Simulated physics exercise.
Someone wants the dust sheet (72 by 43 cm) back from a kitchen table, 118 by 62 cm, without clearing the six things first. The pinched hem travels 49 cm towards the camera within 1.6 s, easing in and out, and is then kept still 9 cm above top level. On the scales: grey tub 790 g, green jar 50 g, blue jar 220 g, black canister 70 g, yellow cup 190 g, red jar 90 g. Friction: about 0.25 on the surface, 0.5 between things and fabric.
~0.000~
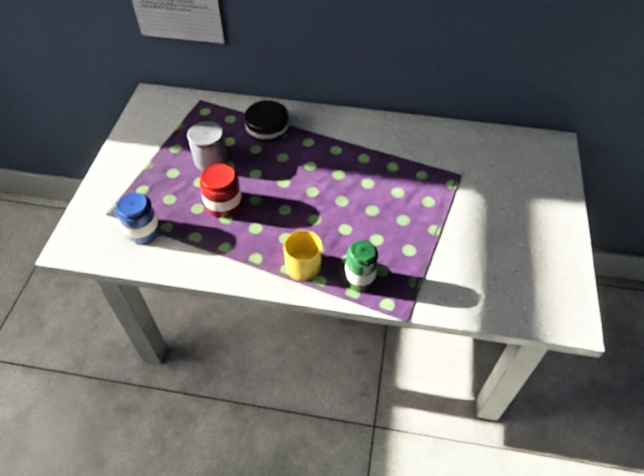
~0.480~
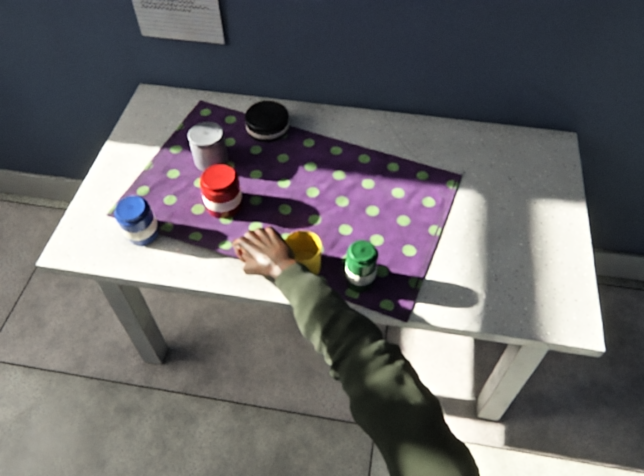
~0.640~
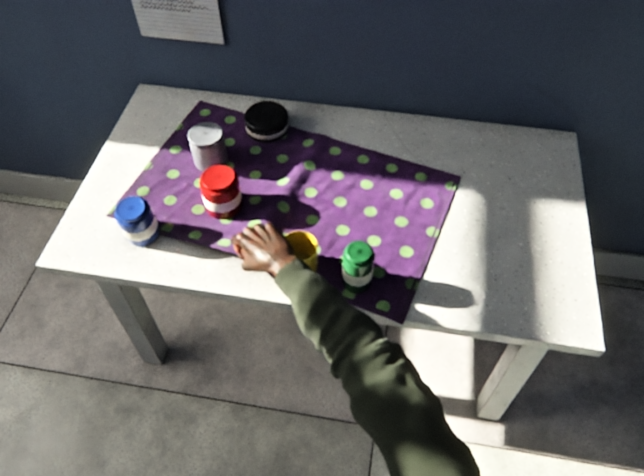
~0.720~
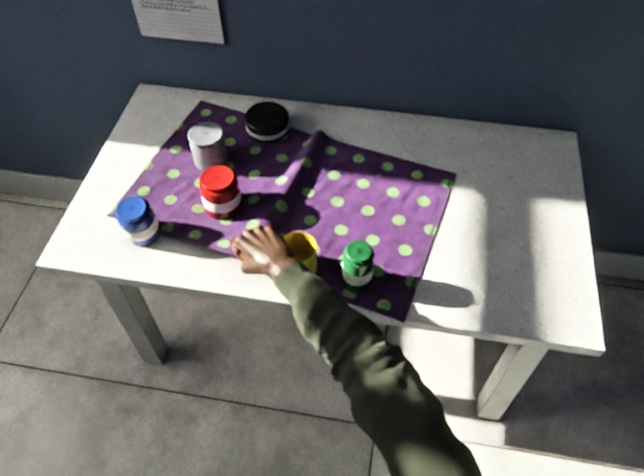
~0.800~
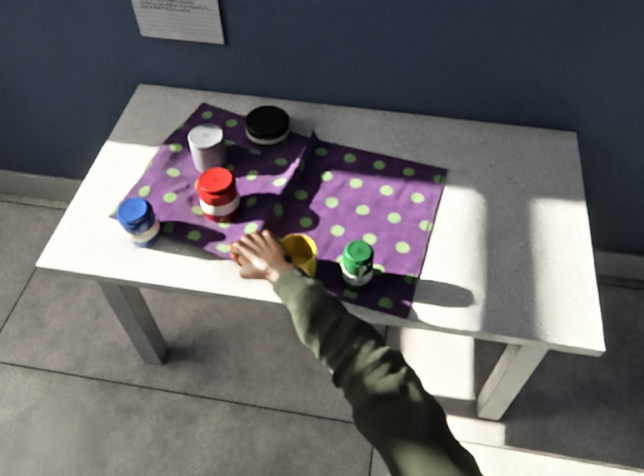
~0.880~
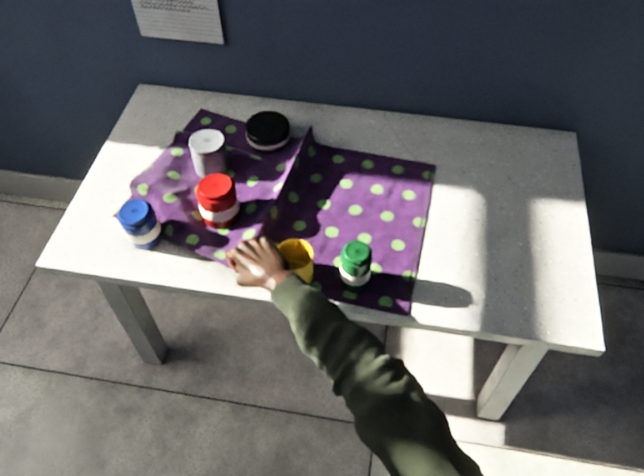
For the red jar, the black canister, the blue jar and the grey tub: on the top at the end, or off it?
Result: Red jar drops off, black canister goes over the edge, blue jar goes over the edge, grey tub drops off.
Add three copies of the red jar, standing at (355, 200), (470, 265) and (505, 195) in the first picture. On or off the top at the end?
In that order: Falls off, stays up, stays on.
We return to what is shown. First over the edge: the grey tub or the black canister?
First goes the grey one.
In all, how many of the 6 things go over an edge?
6 of them.
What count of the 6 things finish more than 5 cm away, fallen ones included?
I count 6.
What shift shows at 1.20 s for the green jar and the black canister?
Green jar 8 cm, black canister 15 cm.
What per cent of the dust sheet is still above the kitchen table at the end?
Some 0 per cent of it.
At 1.2 s, 90 % of the dust sheet is still over the top; black canister 17 cm off its start, red jar 14 cm off its start, grey tub 14 cm off its start.
At 1.5 s, 45 % of the dust sheet is still over the top; black canister 35 cm off its start, grey tub 31 cm off its start, red jar 29 cm off its start.
At 1.9 s, 5 % of the dust sheet is still over the top; black canister 49 cm off its start at (269, 280), grey tub over the edge, red jar 44 cm off its start at (186, 385).
At 2.2 s, 0 % of the dust sheet is still over the top; black canister over the edge, grey tub over the edge, red jar over the edge.
At 3.8 s, 0 % of the dust sheet is still over the top; black canister over the edge, grey tub over the edge, red jar over the edge, blue jar over the edge.
